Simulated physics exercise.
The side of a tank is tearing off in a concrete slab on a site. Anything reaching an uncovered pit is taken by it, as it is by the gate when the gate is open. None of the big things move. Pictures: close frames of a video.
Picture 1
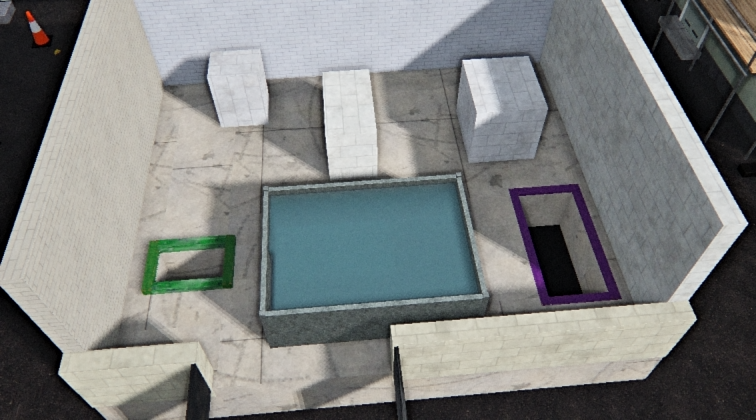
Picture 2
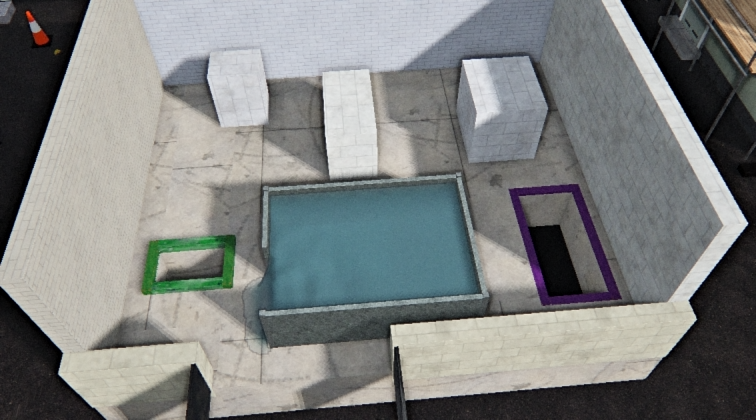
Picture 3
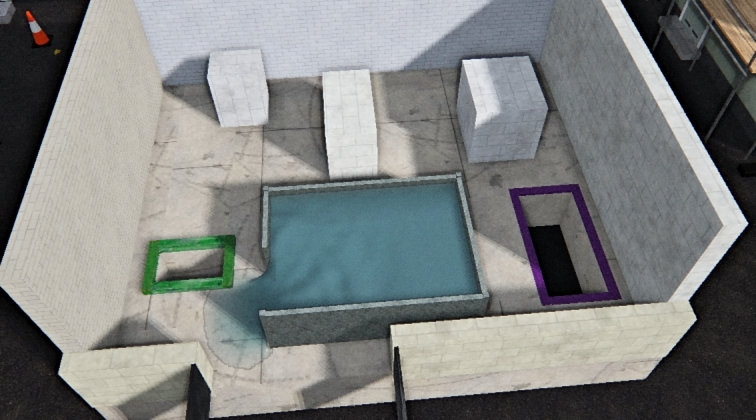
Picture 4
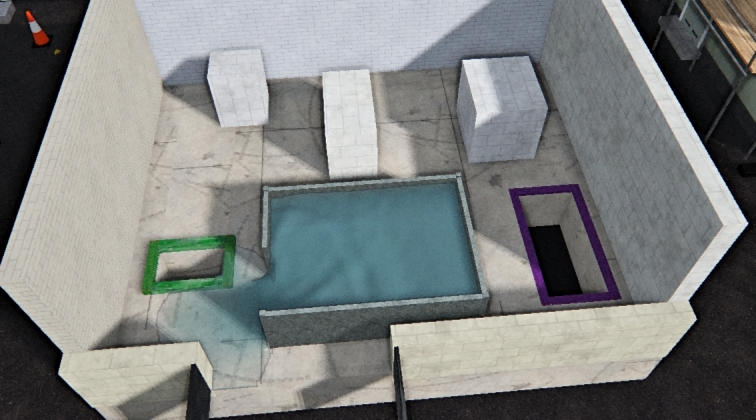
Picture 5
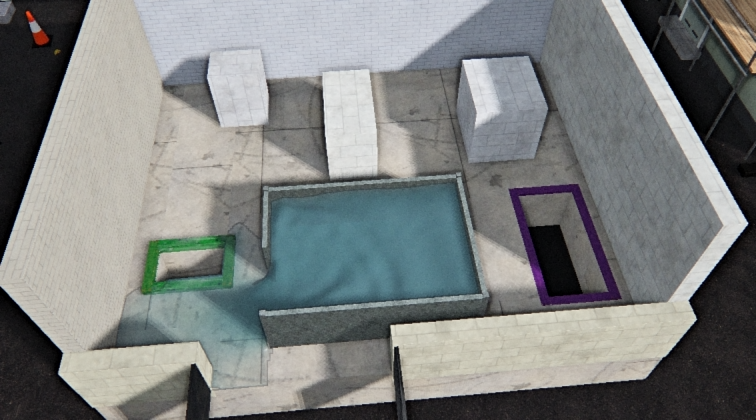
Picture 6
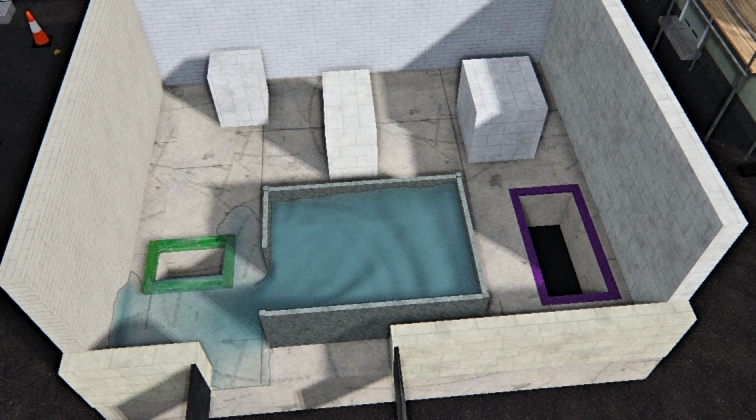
The clip shows a walled concrete yard with a rectangular tank of still water between green-rimmed and purple-rimmed openings; the tank's left side opens, and water pours through the gap, spreading left across the floor around the green rim.
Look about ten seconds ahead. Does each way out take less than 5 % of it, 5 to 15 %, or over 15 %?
Outcome: The gate swallows beyond fifteen per cent, the green pit swallows beyond fifteen per cent, the purple pit swallows below five per cent.
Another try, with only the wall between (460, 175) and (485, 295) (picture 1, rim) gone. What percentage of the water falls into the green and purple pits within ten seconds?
Lab note - share by pit: Green 0 %, purple 85 %.
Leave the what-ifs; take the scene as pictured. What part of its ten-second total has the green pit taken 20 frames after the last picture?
The figure is near 50 per cent.
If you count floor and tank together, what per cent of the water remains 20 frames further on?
My figure is close to 80 percent.
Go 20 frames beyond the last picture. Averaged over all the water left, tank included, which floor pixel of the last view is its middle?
That puts it at around (302, 267).
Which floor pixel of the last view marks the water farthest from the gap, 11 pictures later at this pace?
Roughly at (162, 106).
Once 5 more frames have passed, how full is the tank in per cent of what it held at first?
It works out to roughly 76 percent.
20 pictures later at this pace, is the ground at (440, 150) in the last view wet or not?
Looks like it ends up left dry.
A moment on, water covers 20 % of the floor; the gate 2 %, the green pit 1 %, the purple pit 0 %.
Next, water covers 25 % of the floor; the gate 3 %, the green pit 5 %, the purple pit 0 %.
Then, water covers 35 % of the floor; the gate 6 %, the green pit 13 %, the purple pit 0 %.
Later, water covers 60 % of the floor; the gate 12 %, the green pit 22 %, the purple pit 0 %.
In the end, water covers 80 % of the floor; the gate 19 %, the green pit 27 %, the purple pit 0 %.
